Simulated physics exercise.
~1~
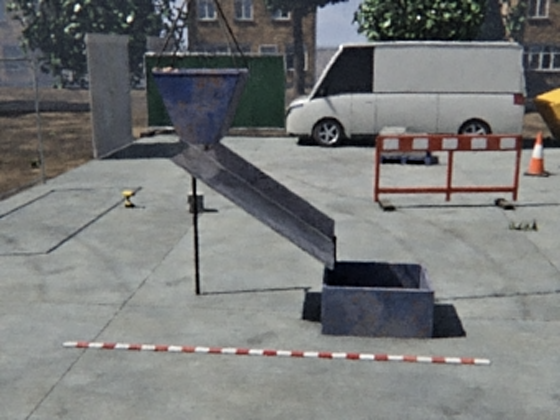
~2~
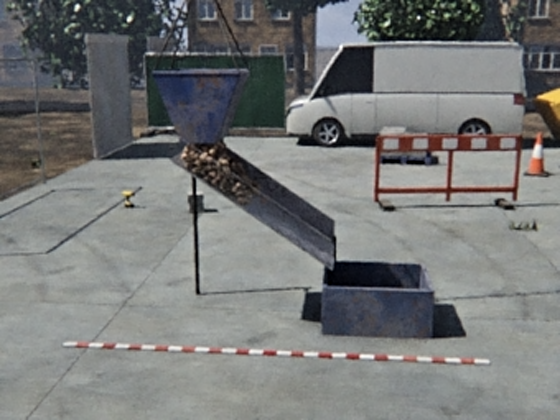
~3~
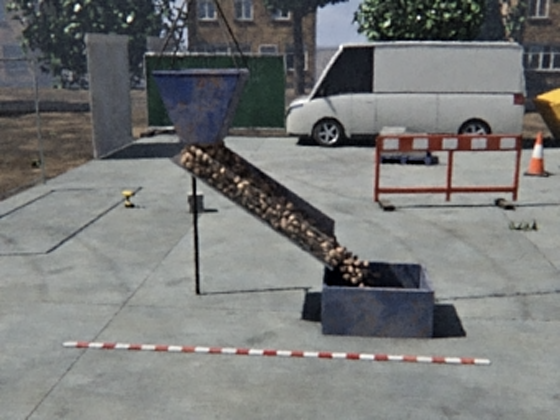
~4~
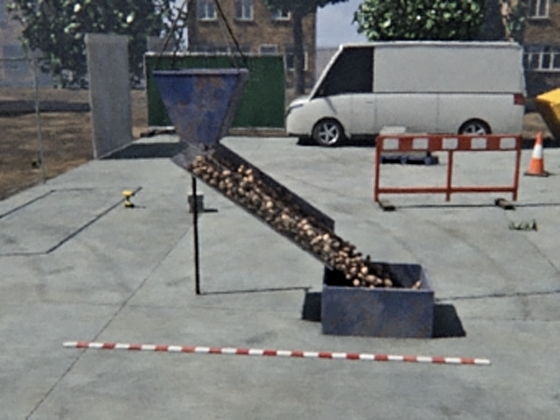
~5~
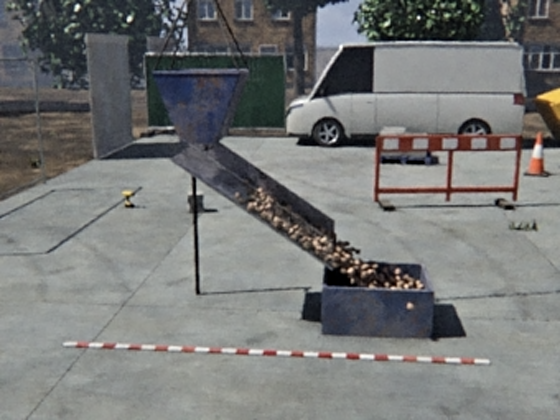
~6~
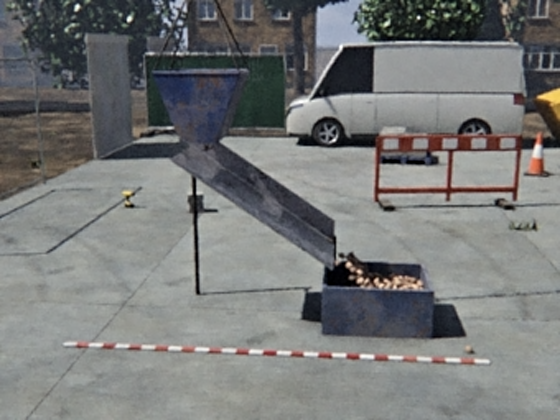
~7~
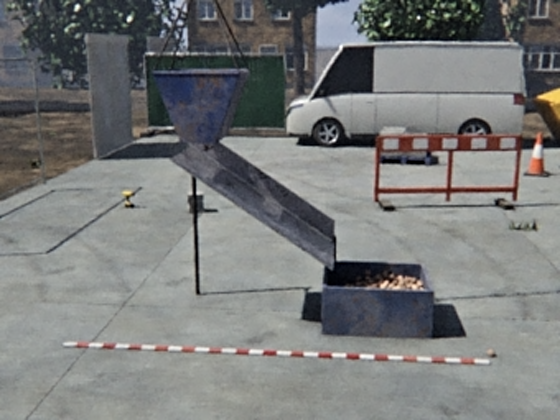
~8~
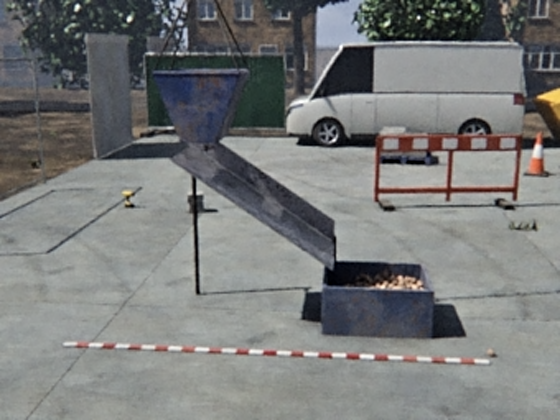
In a paved yard seen from a fixed, slightly raised viewpoint, a blue skip hangs still above a sloping steel chute that leads down to the right into a dark blue bin. A red and white banded pole lies in front, with a white van, a barrier and an orange cone behind. Brown and pale stones drop from the bottom of the skip onto the chute. They slide down in a thick stream and pour into the bin. The chute empties from the top, and the stones end heaped in the bin, with a stray one on the ground to the right.
